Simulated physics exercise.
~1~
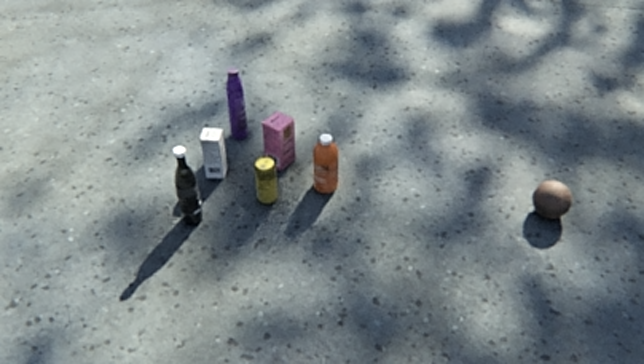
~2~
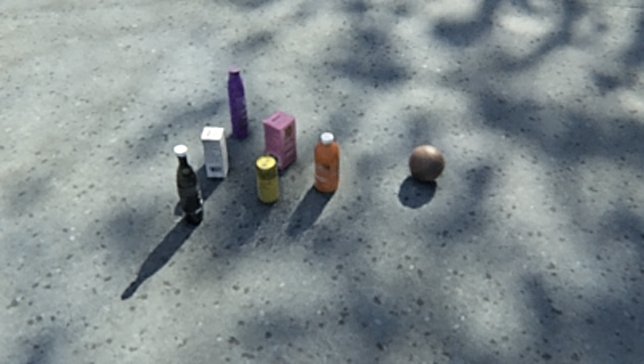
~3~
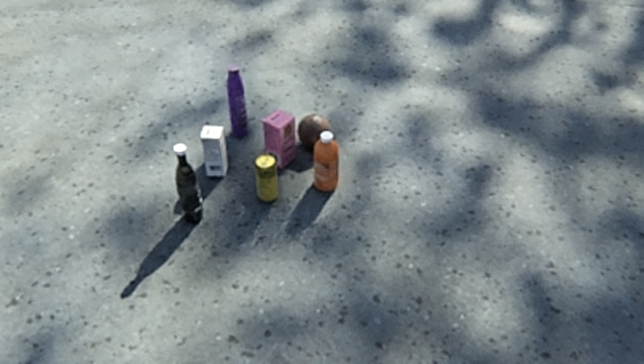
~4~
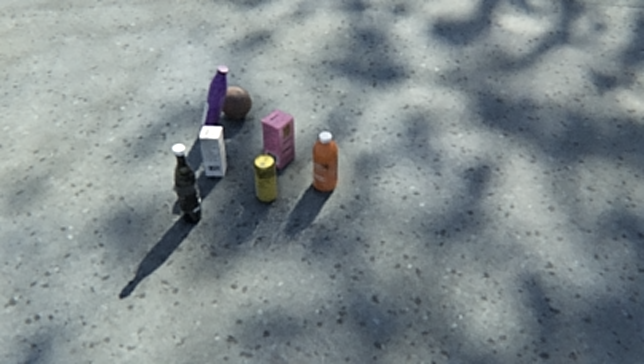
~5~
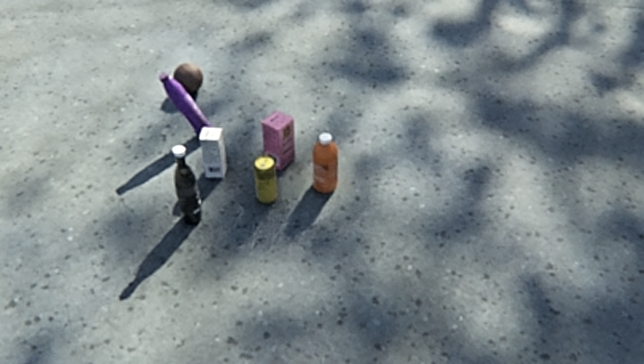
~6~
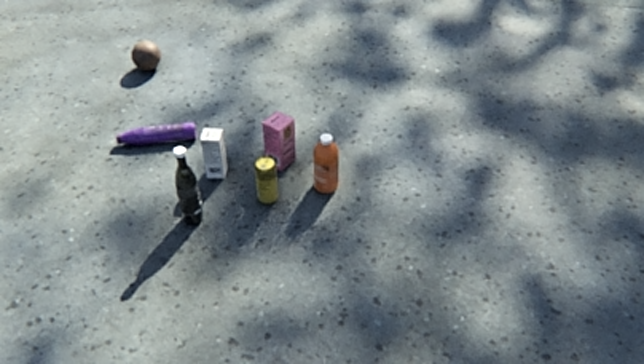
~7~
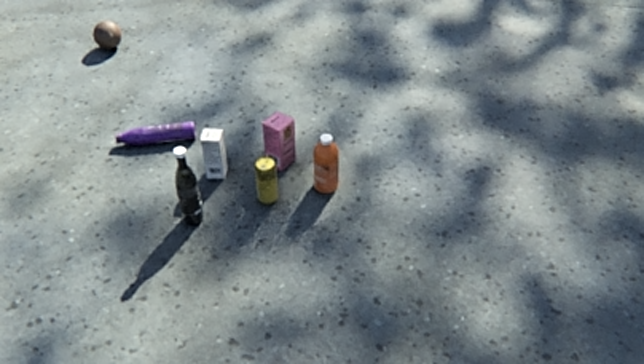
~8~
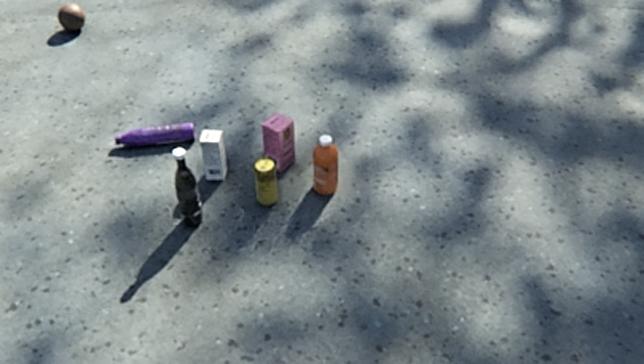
On sunlit pavement, a brown ball rolls left past bottles and cartons, toppling the purple bottle while the other five stay standing.
